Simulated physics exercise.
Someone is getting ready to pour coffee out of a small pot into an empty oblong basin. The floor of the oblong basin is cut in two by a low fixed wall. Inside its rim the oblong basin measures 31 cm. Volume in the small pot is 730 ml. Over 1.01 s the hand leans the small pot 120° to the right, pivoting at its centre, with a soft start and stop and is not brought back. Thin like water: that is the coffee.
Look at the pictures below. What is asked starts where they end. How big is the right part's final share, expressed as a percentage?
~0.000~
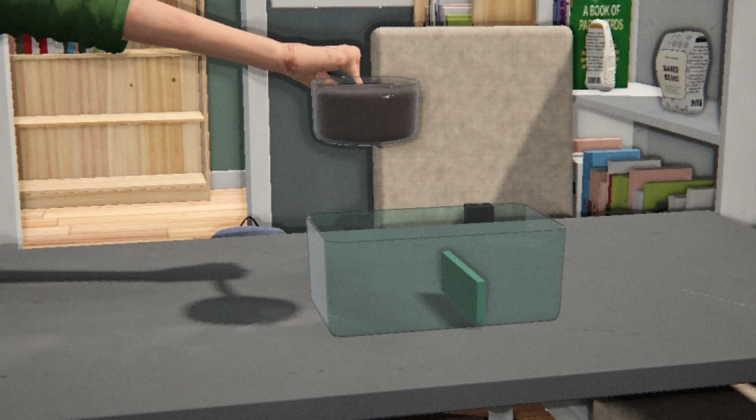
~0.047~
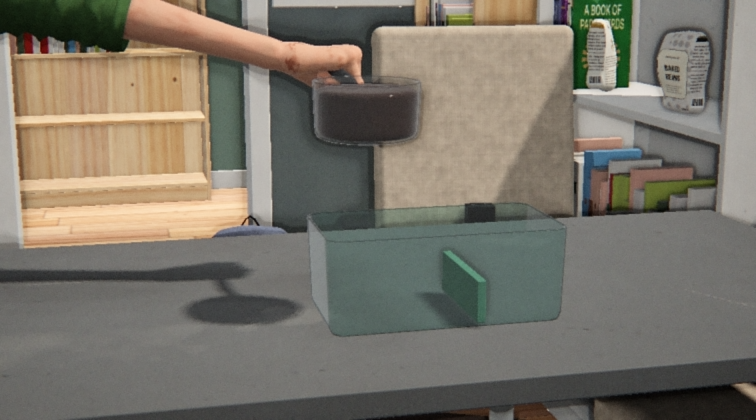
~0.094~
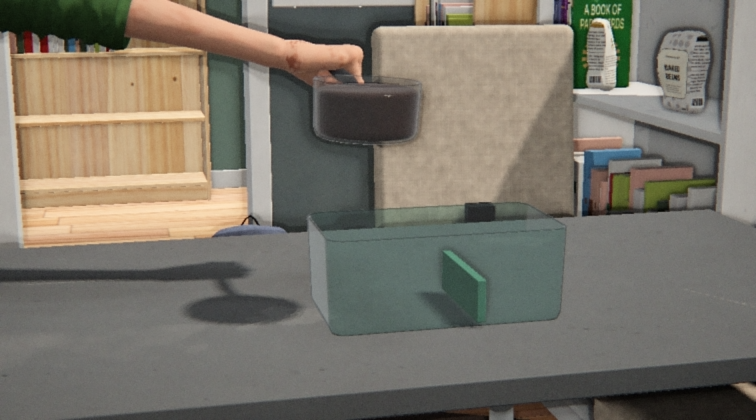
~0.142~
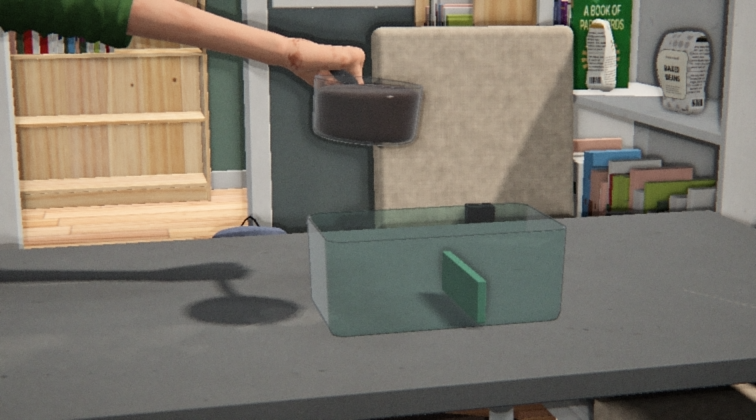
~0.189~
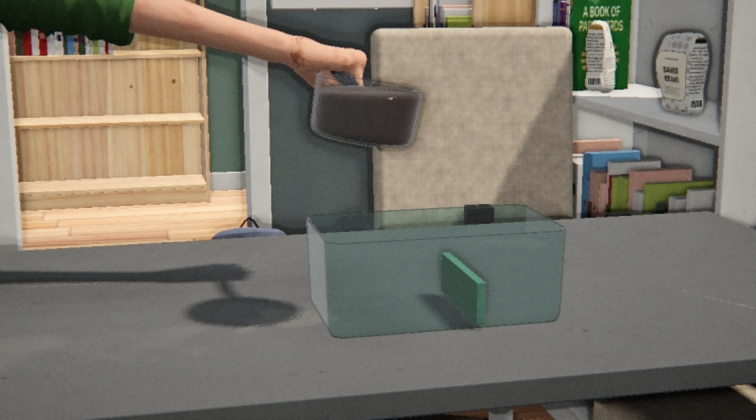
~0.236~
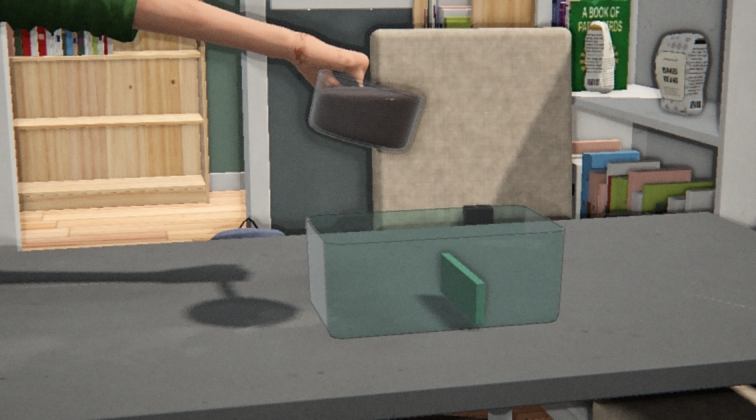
Some 52 per cent.
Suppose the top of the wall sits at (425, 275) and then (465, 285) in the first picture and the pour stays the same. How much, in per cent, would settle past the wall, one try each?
Respectively 80 and 55 %.
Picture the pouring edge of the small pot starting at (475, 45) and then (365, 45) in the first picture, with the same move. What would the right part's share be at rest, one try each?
First 80, then 5 per cent.
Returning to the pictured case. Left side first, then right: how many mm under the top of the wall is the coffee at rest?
On the left it's about 44 mm; on the right, about 32 mm.
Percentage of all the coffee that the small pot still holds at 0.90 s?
I reckon near 3 per cent still sits there.
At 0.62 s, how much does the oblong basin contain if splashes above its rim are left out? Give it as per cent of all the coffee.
Some 20 per cent.
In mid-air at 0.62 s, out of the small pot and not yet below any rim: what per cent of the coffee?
Near 40 per cent at that moment.
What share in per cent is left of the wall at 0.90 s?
Around 36 in a hundred.
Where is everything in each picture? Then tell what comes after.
In the first frame, tilt 0°; pouring edge (417, 82); surface from (314, 91) to (414, 89); the oblong basin's rim runs from (316, 230) to (545, 217); the wall's top is at (462, 267).
In the second frame, tilt 1°; pouring edge (418, 82); surface from (315, 91) to (415, 89).
In the third frame, tilt 3°; pouring edge (419, 83); surface from (316, 90) to (416, 89).
In the fourth frame, tilt 6°; pouring edge (420, 87); surface from (317, 91) to (416, 90).
In the fifth frame, tilt 10°; pouring edge (420, 93); surface from (317, 92) to (417, 92).
In the sixth frame, tilt 15°; pouring edge (421, 98); surface from (317, 94) to (419, 93).
After 0.62 s the tilt is 81° and 40 per cent is still to pour, 4 is left of the wall and 17 right of it.
After 0.90 s the tilt is 116° and 3 per cent is still to pour, 37 is left of the wall and 53 right of it.
After 1.19 s the tilt is 120° and 0 per cent is still to pour, 47 is left of the wall and 52 right of it.
After 1.51 s the tilt is 120° and 0 per cent is still to pour, 47 is left of the wall and 52 right of it.
In the end 47 per cent lies left of the wall, 52 right of it and 1 outside.
